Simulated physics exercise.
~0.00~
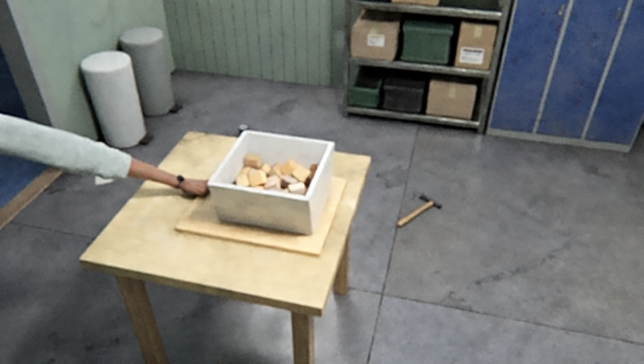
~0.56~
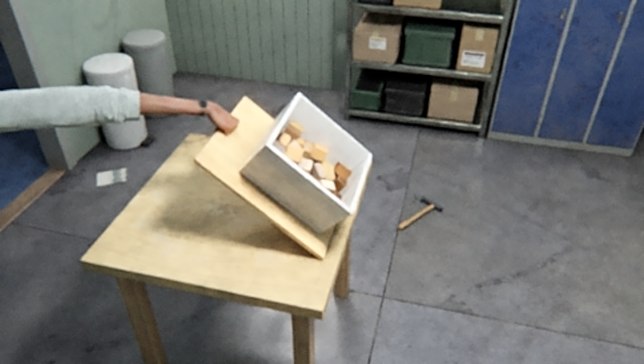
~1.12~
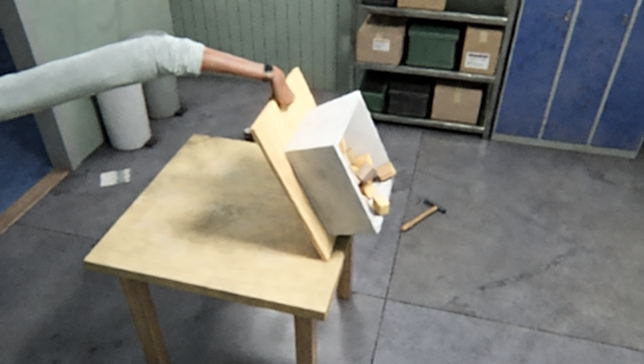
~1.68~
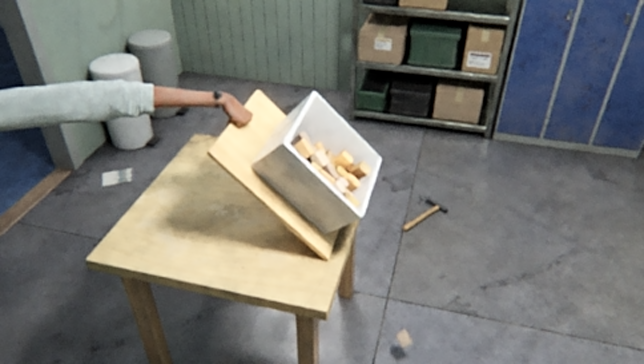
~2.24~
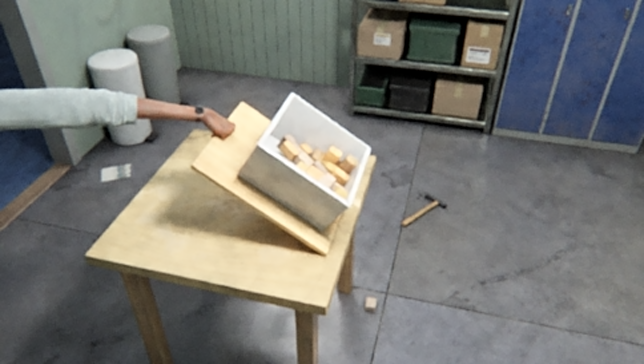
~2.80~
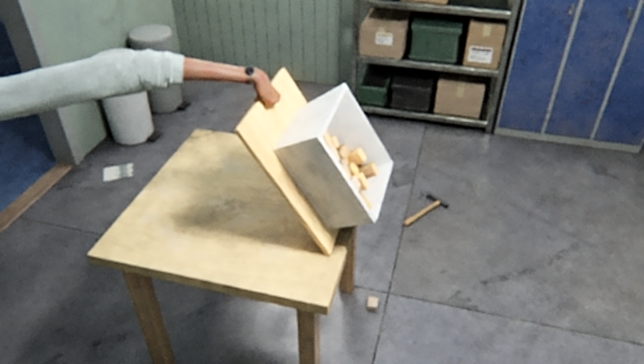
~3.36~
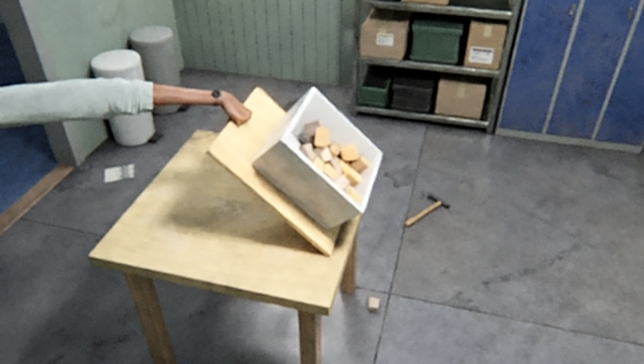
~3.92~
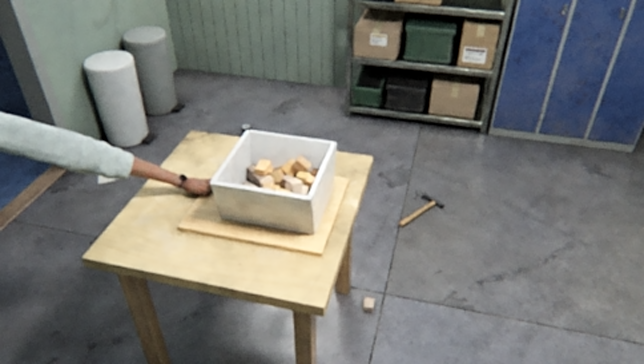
In a storeroom, a hand lifts the left end of a board on a wooden table, tipping a white tote of wooden blocks steeply rightward until one falls to the floor. The hand partly lowers the board, raises it again, then lays it flat, with most blocks still inside.
